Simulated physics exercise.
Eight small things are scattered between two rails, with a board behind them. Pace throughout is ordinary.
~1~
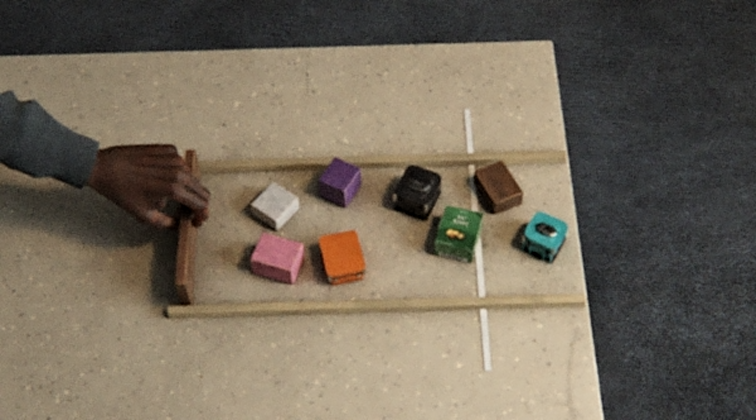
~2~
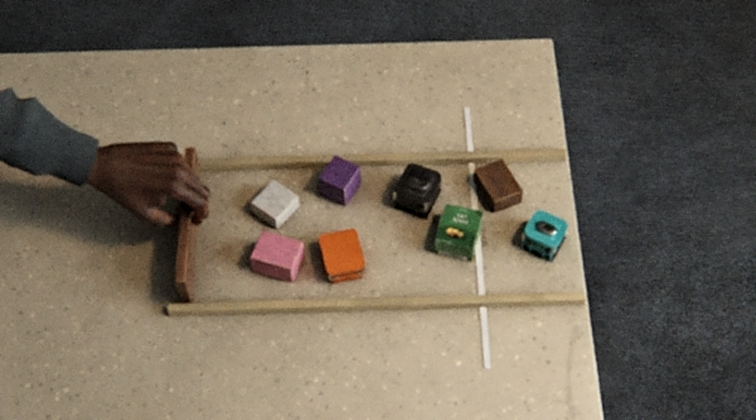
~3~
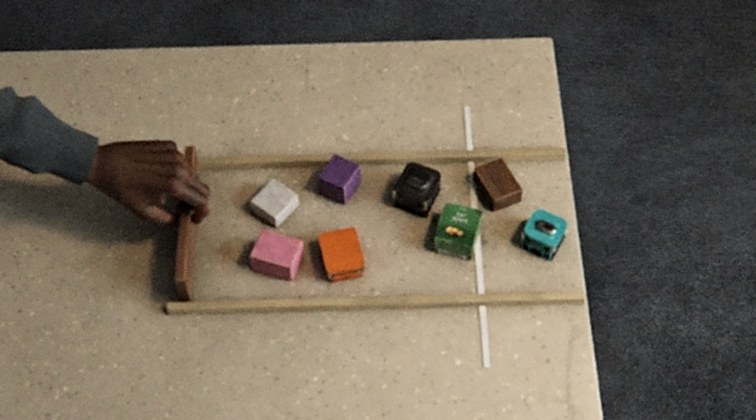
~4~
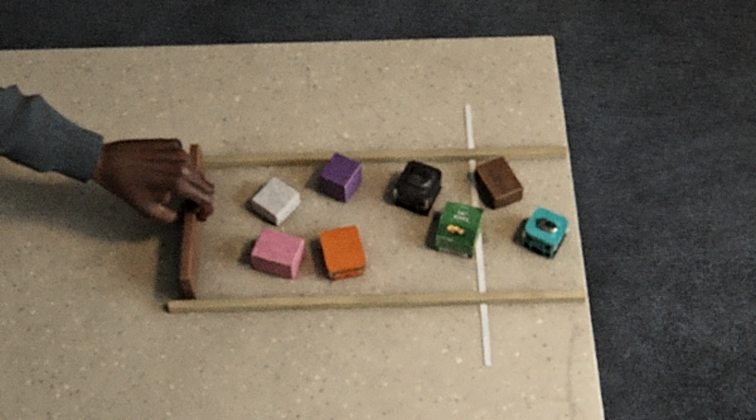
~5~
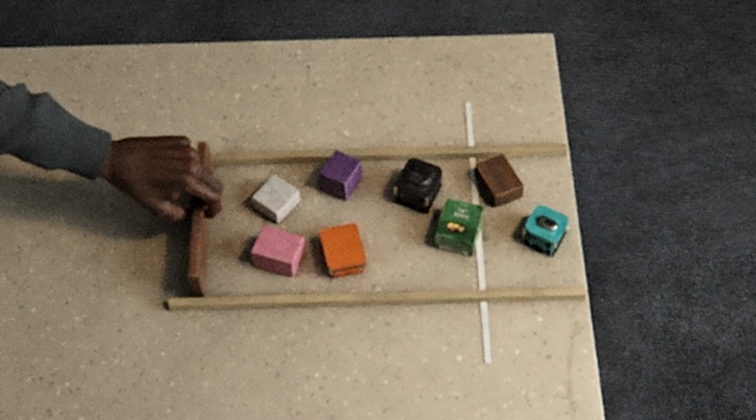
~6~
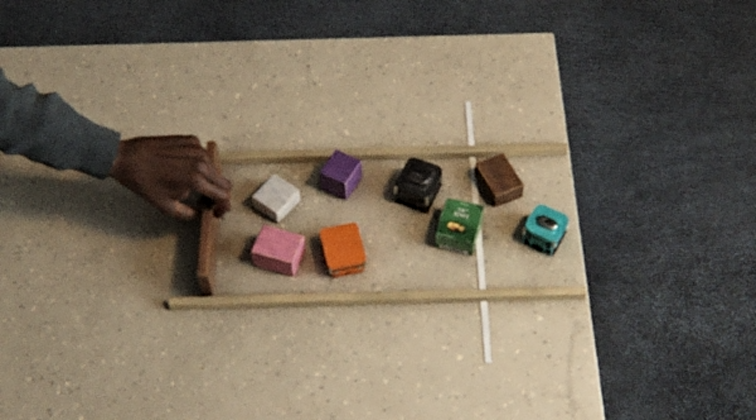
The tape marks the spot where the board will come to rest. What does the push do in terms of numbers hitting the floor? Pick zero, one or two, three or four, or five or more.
It sends one or two to the floor.
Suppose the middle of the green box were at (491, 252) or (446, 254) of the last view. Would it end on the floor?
First spot, it is safe; second spot, it is safe.
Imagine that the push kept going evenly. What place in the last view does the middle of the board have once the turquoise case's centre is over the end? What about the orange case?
The middle is at (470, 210) when it's the turquoise case, and at (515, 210) when it's the orange case.
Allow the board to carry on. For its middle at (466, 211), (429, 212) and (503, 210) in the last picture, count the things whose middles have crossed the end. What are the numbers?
By position: 0 / 0 / 3.
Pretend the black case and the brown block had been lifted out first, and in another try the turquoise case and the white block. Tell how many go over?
The counts: 1 and 0.
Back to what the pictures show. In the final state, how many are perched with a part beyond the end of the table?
2 overhanging.
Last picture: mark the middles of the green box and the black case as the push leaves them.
First: About (559, 209); second: About (525, 173).
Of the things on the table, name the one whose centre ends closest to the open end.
The brown block is the one.
A little later, none off yet; turquoise case at rest near (546, 230); brown block at rest near (499, 180); green box at rest near (460, 227).
Next, none off yet; turquoise case at rest near (546, 230); brown block at rest near (499, 180); green box shifted a little near (472, 223).
Later still, none off yet; turquoise case shifted a little near (561, 232); brown block shifted about its own width near (532, 174); green box shifted about its own width near (526, 210).
When it is over, the number that fall off is one or two; down, turquoise case.
